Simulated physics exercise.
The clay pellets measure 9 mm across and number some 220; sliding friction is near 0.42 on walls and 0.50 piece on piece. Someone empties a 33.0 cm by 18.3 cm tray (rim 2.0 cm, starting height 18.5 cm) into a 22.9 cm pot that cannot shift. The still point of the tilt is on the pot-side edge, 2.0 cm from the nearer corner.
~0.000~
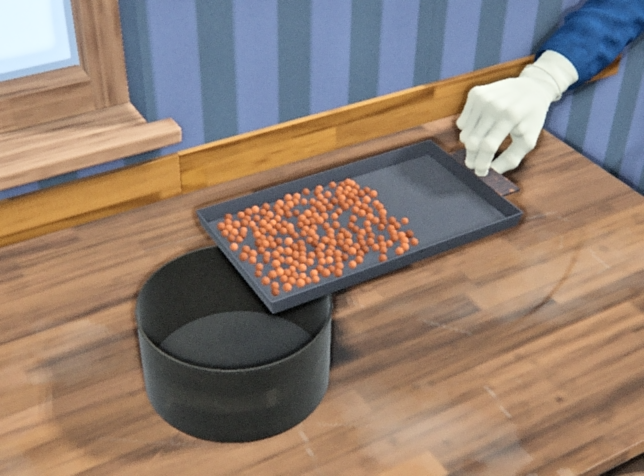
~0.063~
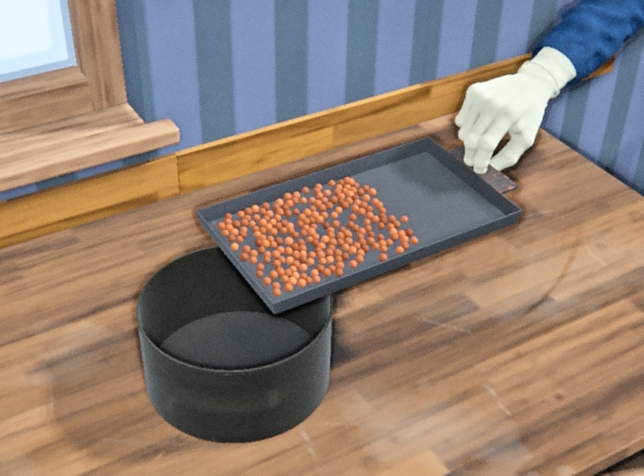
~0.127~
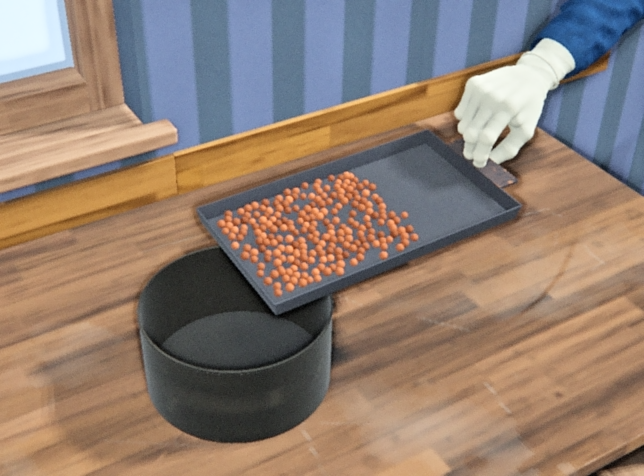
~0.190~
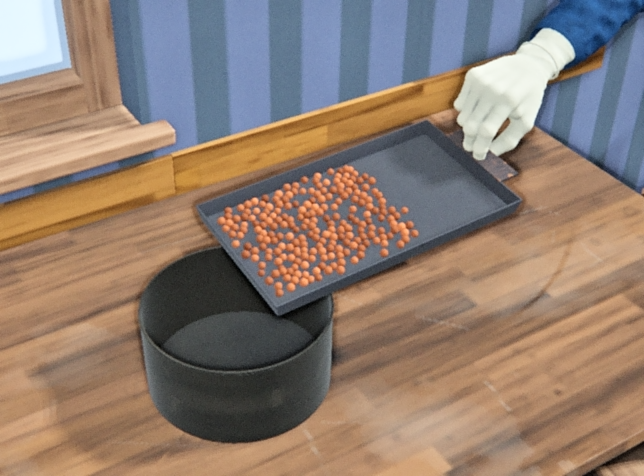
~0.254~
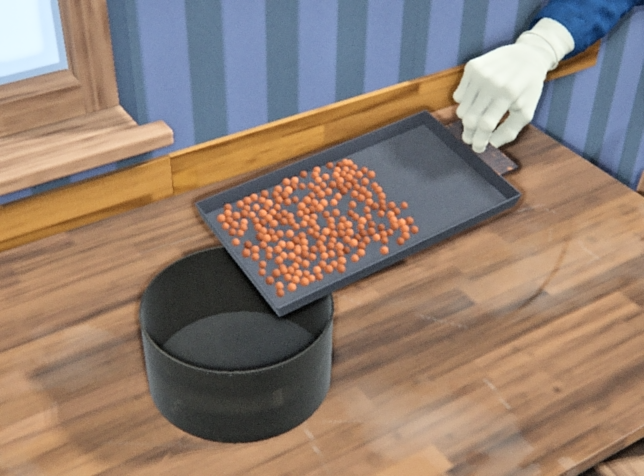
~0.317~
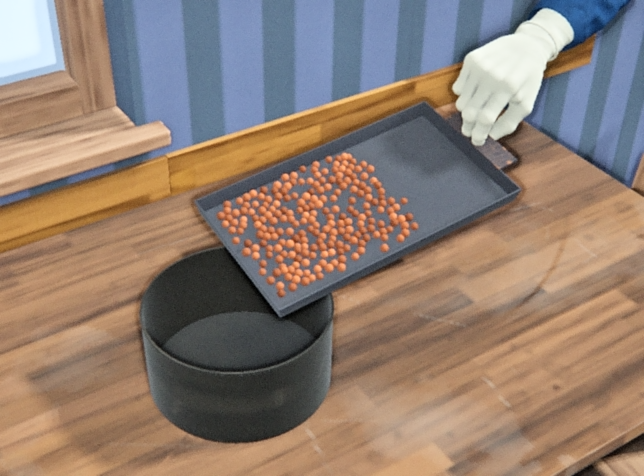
A white-gloved hand gradually raises the right end of a dark rectangular tray, tilting it slightly toward the round black pot at its left, while the small orange pellets spread across the tray stay almost in place.
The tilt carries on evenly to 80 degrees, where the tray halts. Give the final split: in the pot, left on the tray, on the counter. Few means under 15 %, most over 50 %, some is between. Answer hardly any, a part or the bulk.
Pot hardly any, tray the bulk, counter hardly any.
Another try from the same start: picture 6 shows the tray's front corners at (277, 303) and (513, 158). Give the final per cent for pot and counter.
Pot 0, counter 0.
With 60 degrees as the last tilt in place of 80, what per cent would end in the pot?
It would be near 0 per cent.
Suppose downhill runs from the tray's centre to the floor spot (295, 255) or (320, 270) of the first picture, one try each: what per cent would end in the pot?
Some 0 and 0 per cent.
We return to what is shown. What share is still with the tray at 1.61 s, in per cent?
About 100 per cent.
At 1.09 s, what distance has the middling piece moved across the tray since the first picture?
Some 5 cm.
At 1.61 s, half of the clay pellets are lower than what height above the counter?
Some 26 cm.
Then, at 1.09 s, tilt 43 degrees; the tray holds 100 %, the pot 0 %.
After 1.61 s, tilt 65 degrees; the tray holds 100 %, the pot 0 %.
After 2.19 s, tilt 80 degrees; the tray holds 100 %, the pot 0 %.
By 2.5 s all is still; pot 0 %, tray 100 %, counter 0 %.
